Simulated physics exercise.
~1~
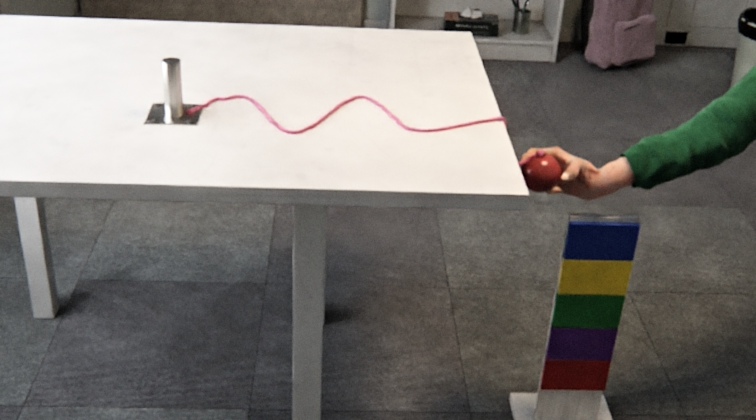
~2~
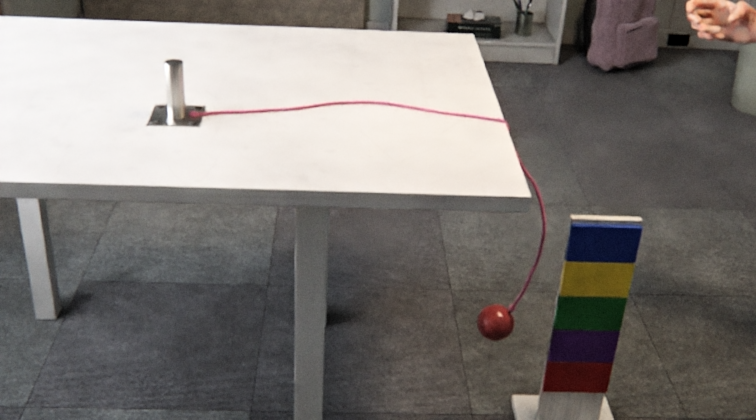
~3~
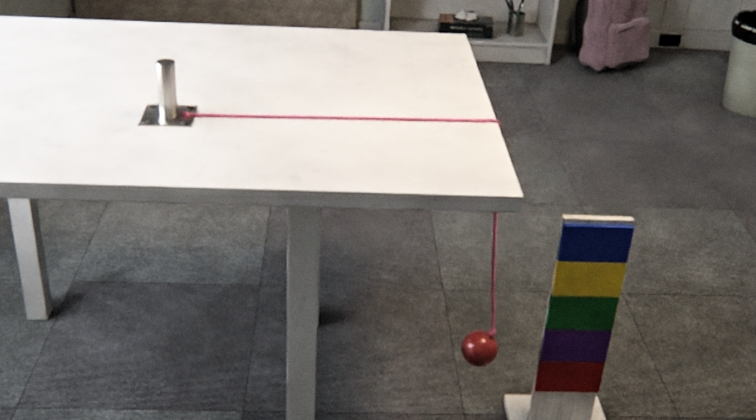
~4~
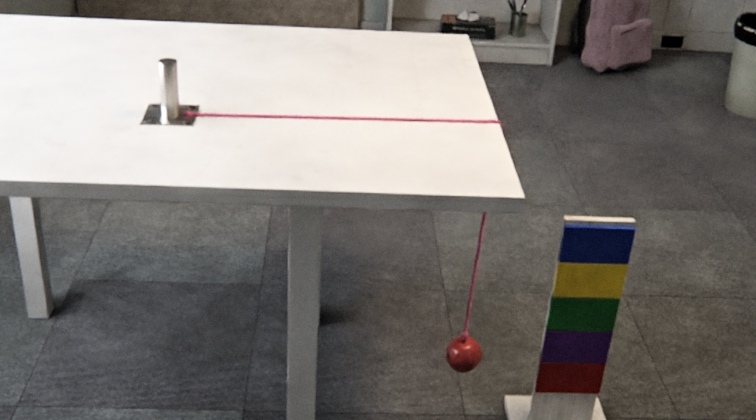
A red apple drops from an opening hand and hangs by a shoelace, level with purple.
